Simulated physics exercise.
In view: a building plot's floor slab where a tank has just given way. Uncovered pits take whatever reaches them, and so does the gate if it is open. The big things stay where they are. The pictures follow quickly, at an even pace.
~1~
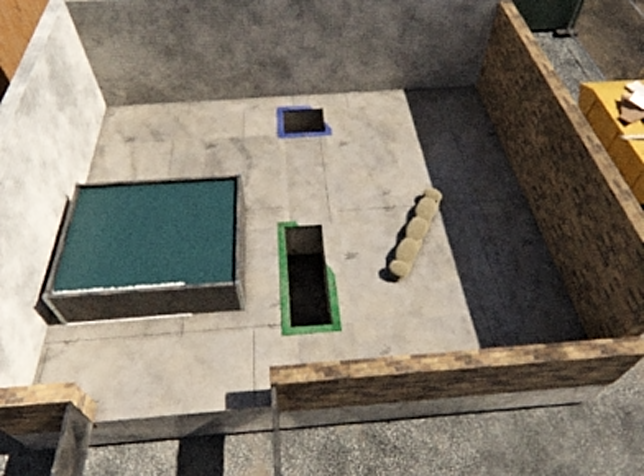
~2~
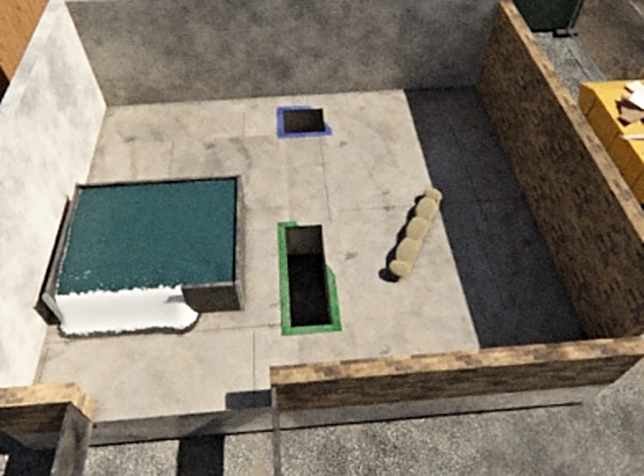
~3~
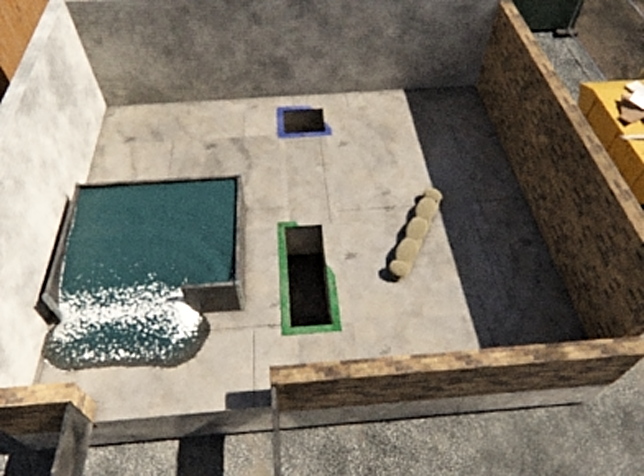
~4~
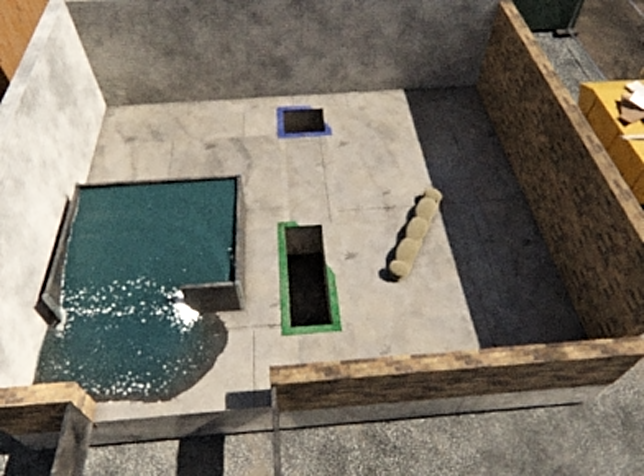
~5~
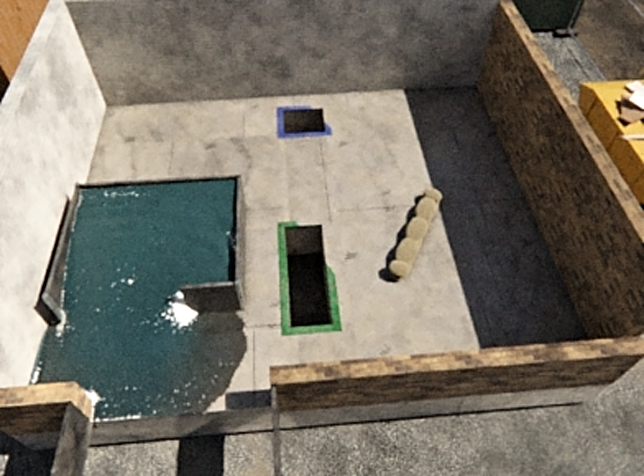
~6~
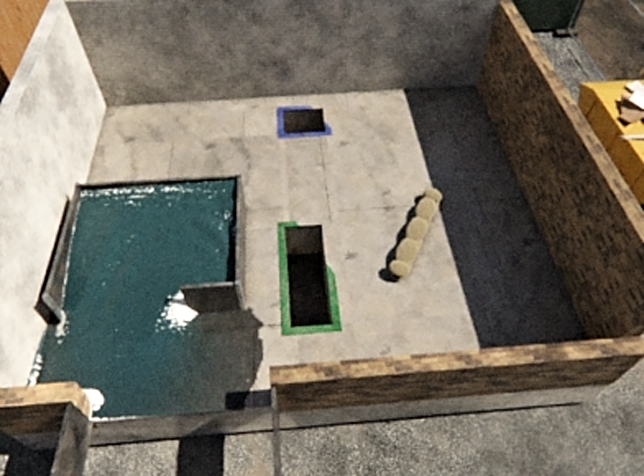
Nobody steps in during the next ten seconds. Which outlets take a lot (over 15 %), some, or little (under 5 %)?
In the end: The gate takes over 15 %; the green pit takes under 5 %; the blue pit takes under 5 %.
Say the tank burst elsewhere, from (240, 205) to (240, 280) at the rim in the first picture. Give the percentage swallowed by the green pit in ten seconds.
In per cent: Green 80.
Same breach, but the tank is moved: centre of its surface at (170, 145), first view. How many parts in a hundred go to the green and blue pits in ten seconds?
Parts in a hundred: Green 6, blue 0.
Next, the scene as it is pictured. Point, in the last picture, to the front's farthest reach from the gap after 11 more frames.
Roughly at (331, 383).
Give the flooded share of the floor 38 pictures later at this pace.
Some 40 per cent.
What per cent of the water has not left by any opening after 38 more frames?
About 48 per cent.
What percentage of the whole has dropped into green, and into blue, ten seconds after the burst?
In turn 0 and 0 per cent.
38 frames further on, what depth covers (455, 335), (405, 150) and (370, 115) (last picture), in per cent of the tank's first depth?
Roughly 4, 0 and 0 per cent, in turn.
A moment on, water covers 10 % of the floor; the gate 11 %, the green pit 0 %, the blue pit 0 %.
Next, water covers 10 % of the floor; the gate 22 %, the green pit 0 %, the blue pit 0 %.
Then, water covers 20 % of the floor; the gate 37 %, the green pit 0 %, the blue pit 0 %.
Later, water covers 40 % of the floor; the gate 52 %, the green pit 0 %, the blue pit 0 %.
In the end, water covers 50 % of the floor; the gate 64 %, the green pit 1 %, the blue pit 1 %.
